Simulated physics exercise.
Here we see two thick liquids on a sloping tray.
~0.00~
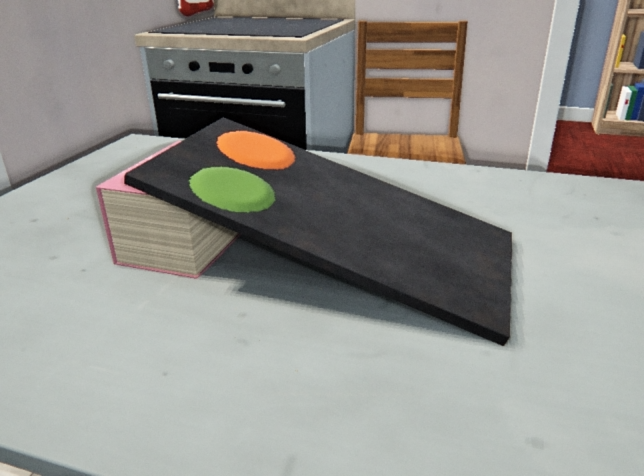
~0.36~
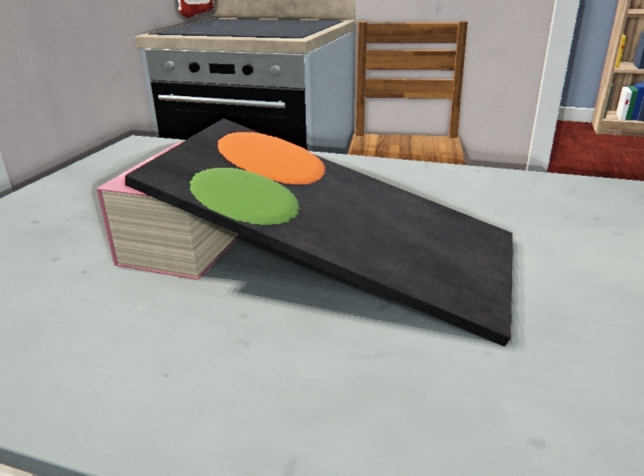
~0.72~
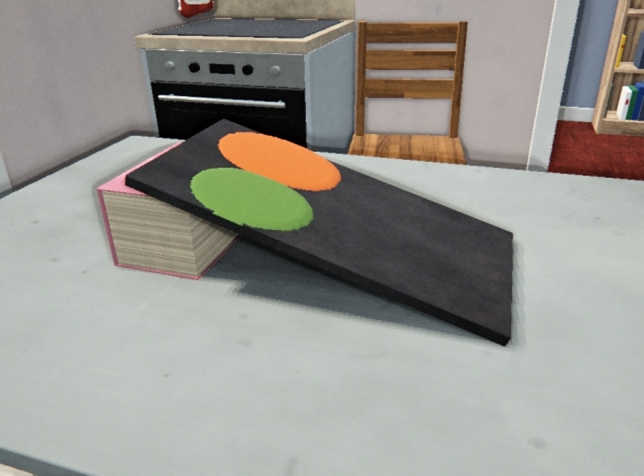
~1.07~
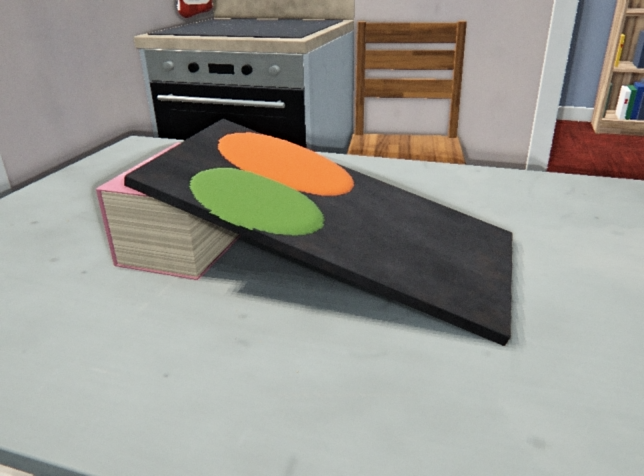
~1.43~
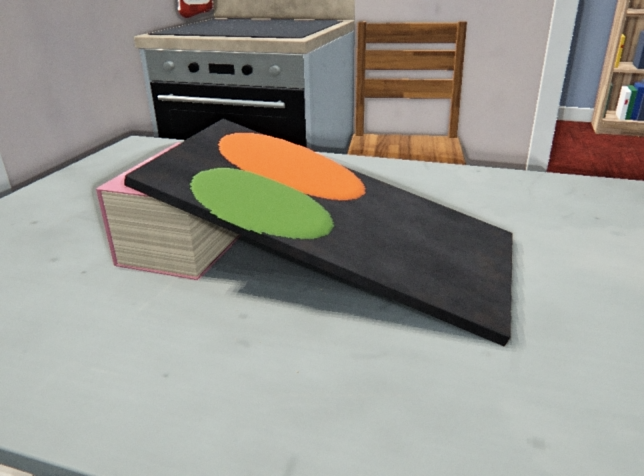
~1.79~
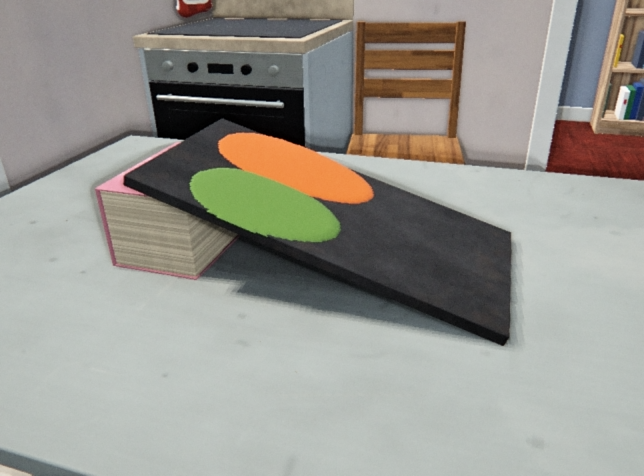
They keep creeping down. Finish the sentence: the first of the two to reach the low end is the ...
... back one.
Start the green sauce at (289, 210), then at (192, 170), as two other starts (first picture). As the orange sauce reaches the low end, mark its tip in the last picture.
Its tip would sit near (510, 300) in the first try and at (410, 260) in the second.
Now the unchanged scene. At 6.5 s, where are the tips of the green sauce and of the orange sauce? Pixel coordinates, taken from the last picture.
The first tip is close to (399, 256), while the second is close to (446, 225).
Around 6.5 s, the green sauce is three quarters of the way down; the orange sauce is three quarters of the way down.
Around 10.7 s, the green sauce is three quarters of the way down; the orange sauce is close to the edge.
Around 13.8 s, the green sauce is close to the edge; the orange sauce is at the low edge.
